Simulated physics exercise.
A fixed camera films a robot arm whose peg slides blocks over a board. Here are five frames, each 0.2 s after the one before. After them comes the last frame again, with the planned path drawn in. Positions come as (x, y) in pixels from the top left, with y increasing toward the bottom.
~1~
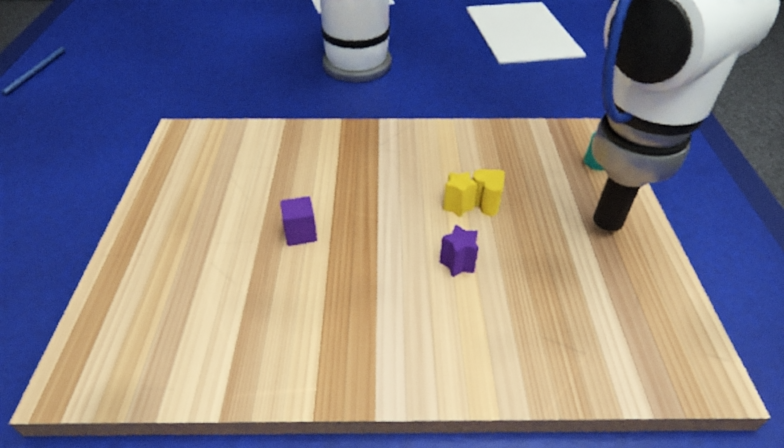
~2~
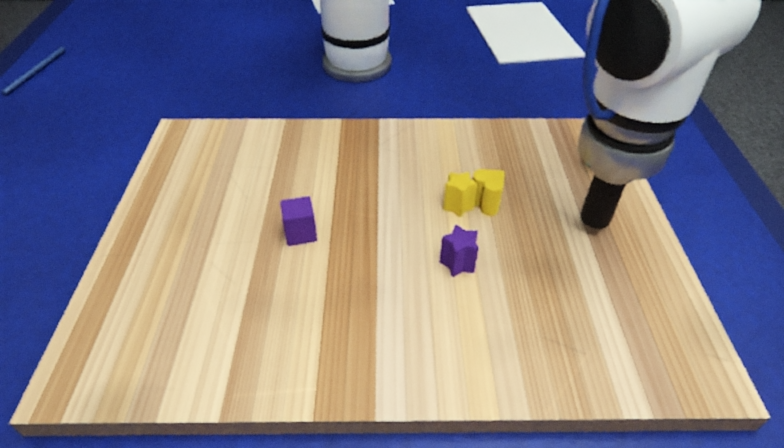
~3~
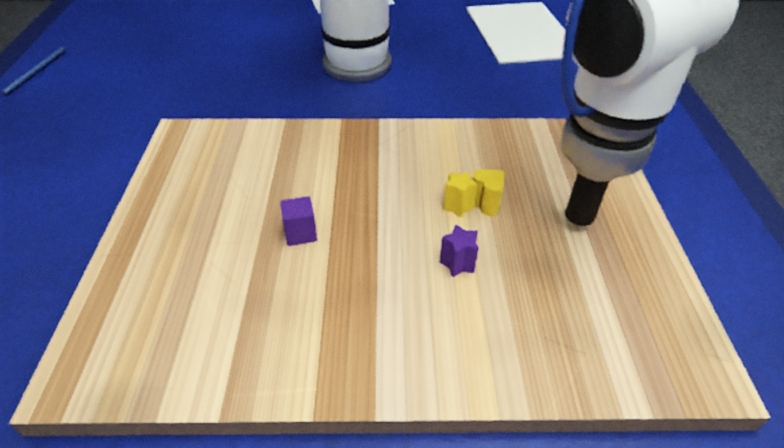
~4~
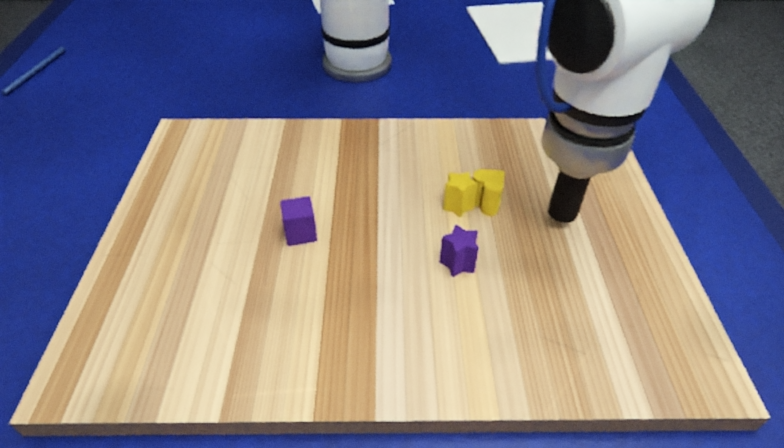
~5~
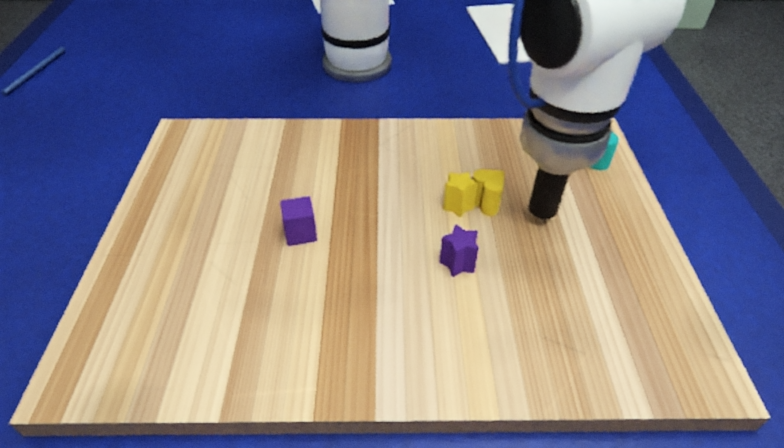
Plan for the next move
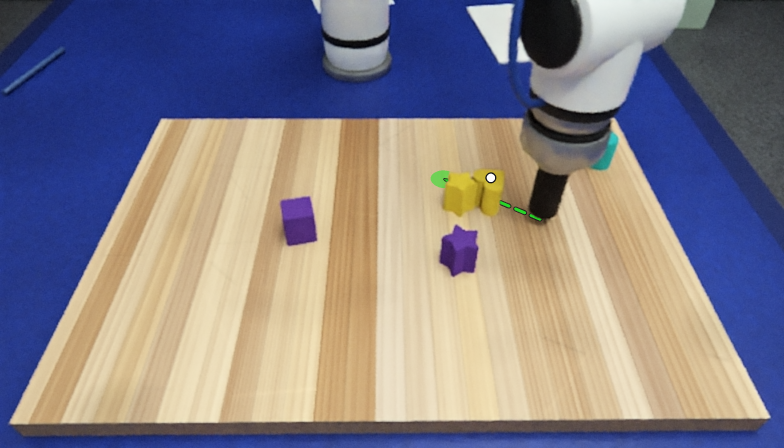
On a striped wooden board, a robot arm with a black peg slides left toward two yellow blocks, touching none.
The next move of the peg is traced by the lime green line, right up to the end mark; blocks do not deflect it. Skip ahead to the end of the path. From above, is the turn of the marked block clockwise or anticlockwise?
The block spins anticlockwise.
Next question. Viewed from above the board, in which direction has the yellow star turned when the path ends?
Seen from above, its turn is counter-clockwise.
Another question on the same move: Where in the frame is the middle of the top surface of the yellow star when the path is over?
At pixel (431, 181).
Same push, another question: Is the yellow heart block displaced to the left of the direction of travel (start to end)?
Short answer: Yes.
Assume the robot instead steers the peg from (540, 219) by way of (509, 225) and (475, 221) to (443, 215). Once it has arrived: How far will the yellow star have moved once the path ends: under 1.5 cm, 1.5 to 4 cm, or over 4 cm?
My answer is that it shifts 1.5 to 4 cm.
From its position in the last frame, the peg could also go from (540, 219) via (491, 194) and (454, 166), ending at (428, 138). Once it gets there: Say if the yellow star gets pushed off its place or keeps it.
It travels a centimetre or more.
The drawn path runs straight from (540, 219) to (444, 179); the dot is on the yellow heart block.
On the path given first. One third of the way, peg at (508, 195); yellow heart block at (484, 175).
Two thirds of the way, peg at (476, 182); yellow star at (437, 181), turned 55° anticlockwise; yellow heart block at (450, 167), turned 35° anticlockwise.
At the end, peg at (445, 169); yellow star at (431, 181), turned 85° anticlockwise; yellow heart block at (426, 164), turned 70° anticlockwise.
